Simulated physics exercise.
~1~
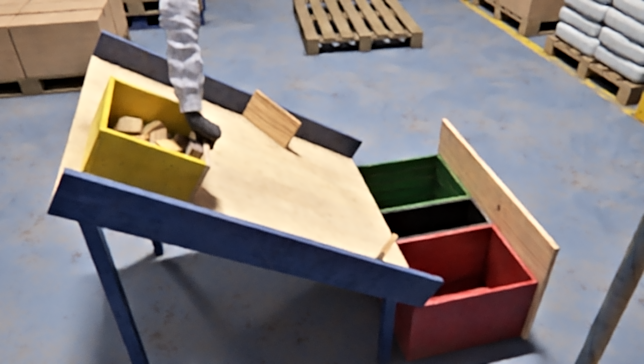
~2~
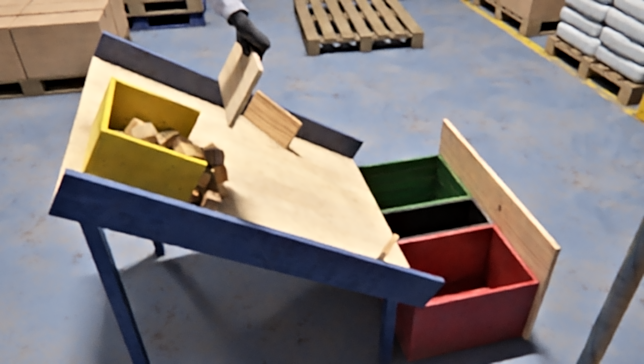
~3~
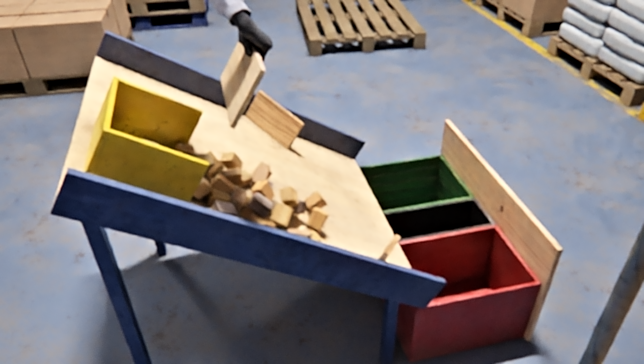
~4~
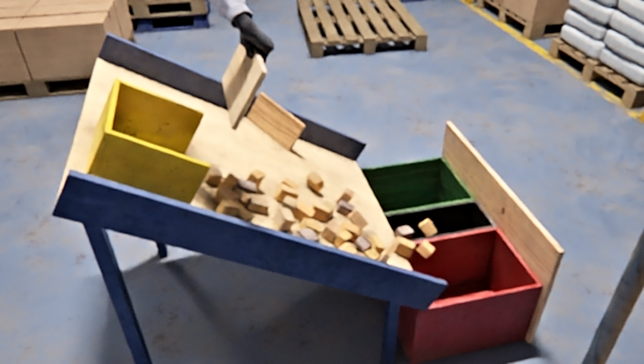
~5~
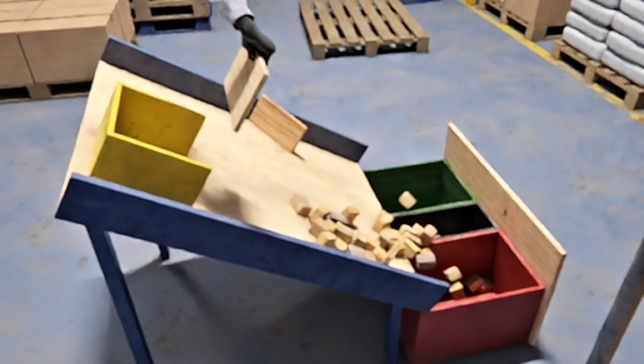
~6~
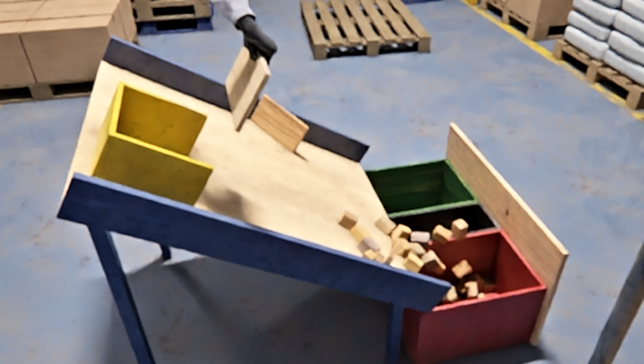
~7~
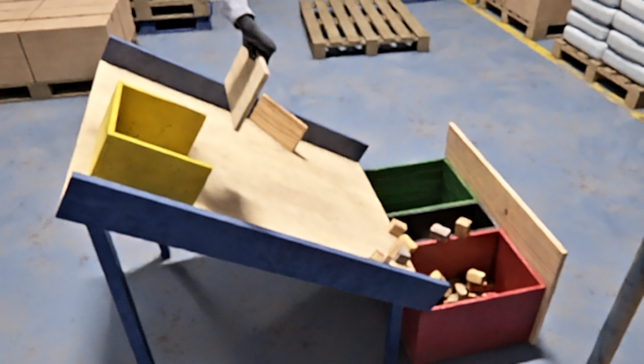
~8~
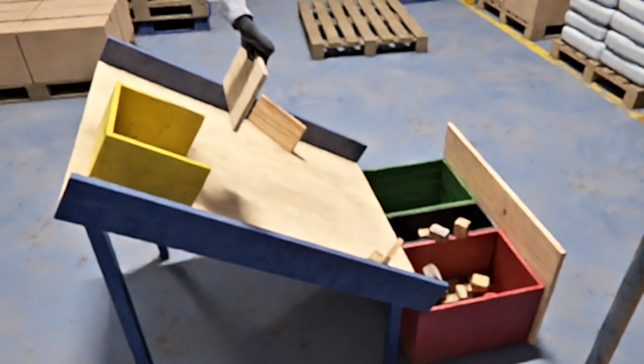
A gloved hand lifts a gate and wooden blocks tumble down, mostly into the red bin.
